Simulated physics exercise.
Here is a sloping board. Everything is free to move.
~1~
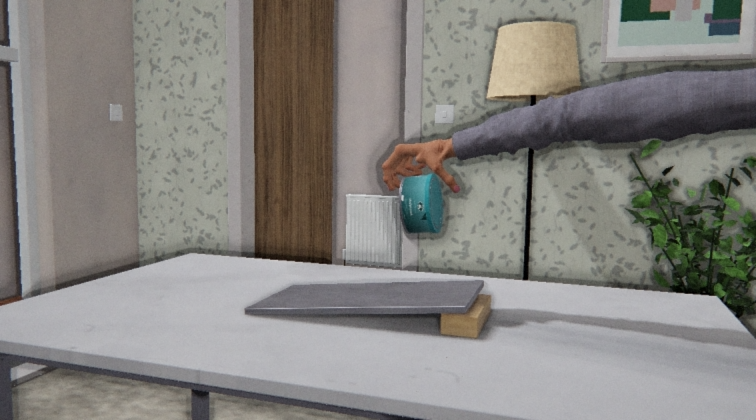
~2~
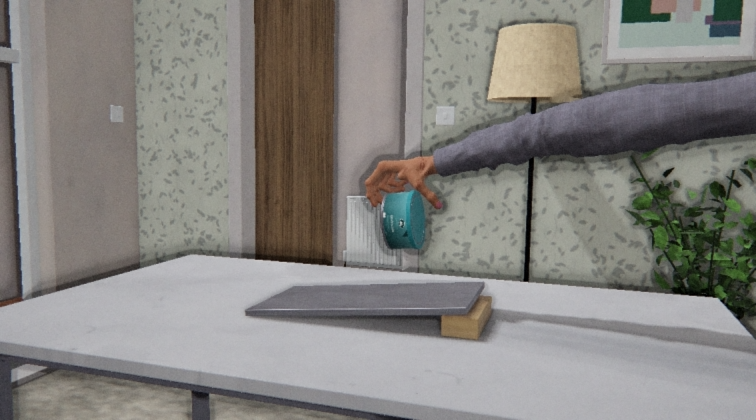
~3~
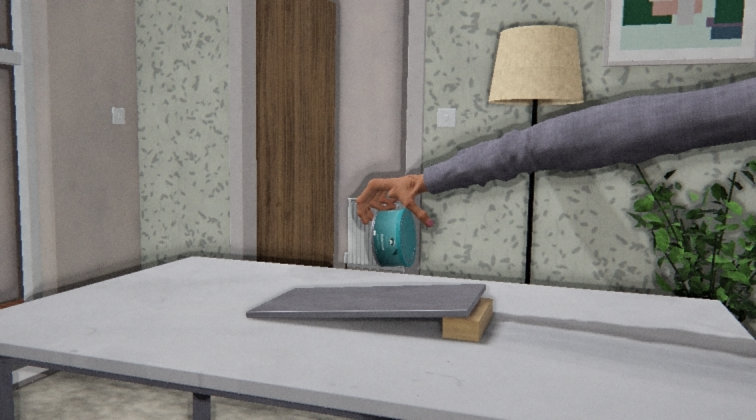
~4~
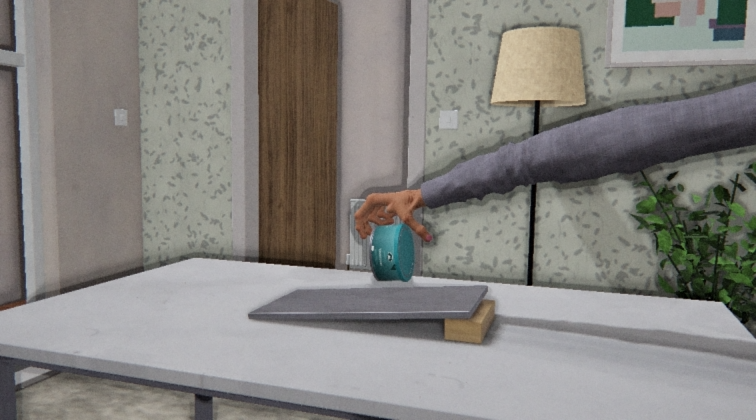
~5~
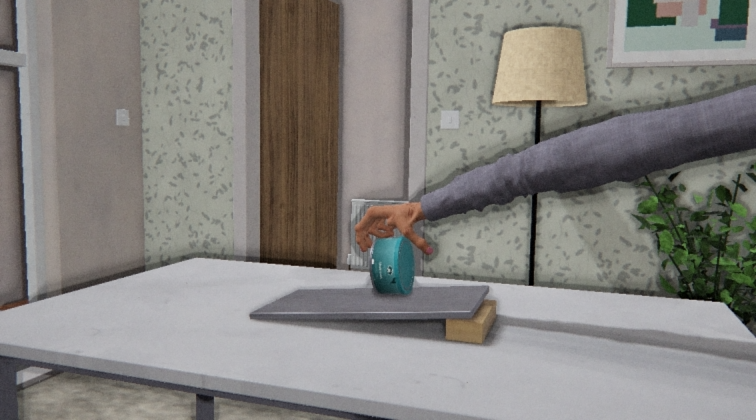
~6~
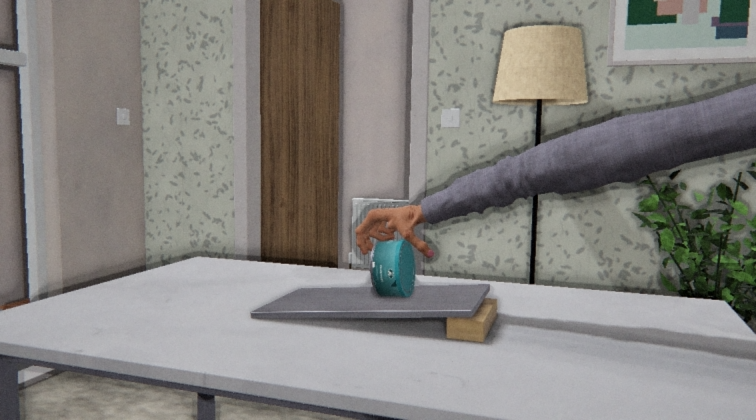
A turquoise tub, gripped from above by a hand reaching in from the right, moves down and slightly left over a table. The hand lowers it more slowly toward a grey sloping board propped on a wooden block, until the tub is at the board's surface, still under the fingers.
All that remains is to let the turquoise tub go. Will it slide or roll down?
In the end the turquoise tub keeps its place.
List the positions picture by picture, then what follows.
The first picture shows still above its spot; turquoise tub (422, 204).
The second picture shows still above its spot; turquoise tub (404, 220).
The third picture shows still above its spot; turquoise tub (394, 238).
The fourth picture shows still above its spot; turquoise tub (393, 253).
The fifth picture shows still above its spot; turquoise tub (393, 266).
The sixth picture shows in place under the hand; turquoise tub (393, 269).
Then, 0.30 s after the last picture, nothing has stirred.
Then, 0.70 s after the last picture, turquoise tub resting near (393, 269).
At rest, it is in place. Seen from the same camera at the end, turquoise tub near (393, 269). The turquoise tub remains at rest.
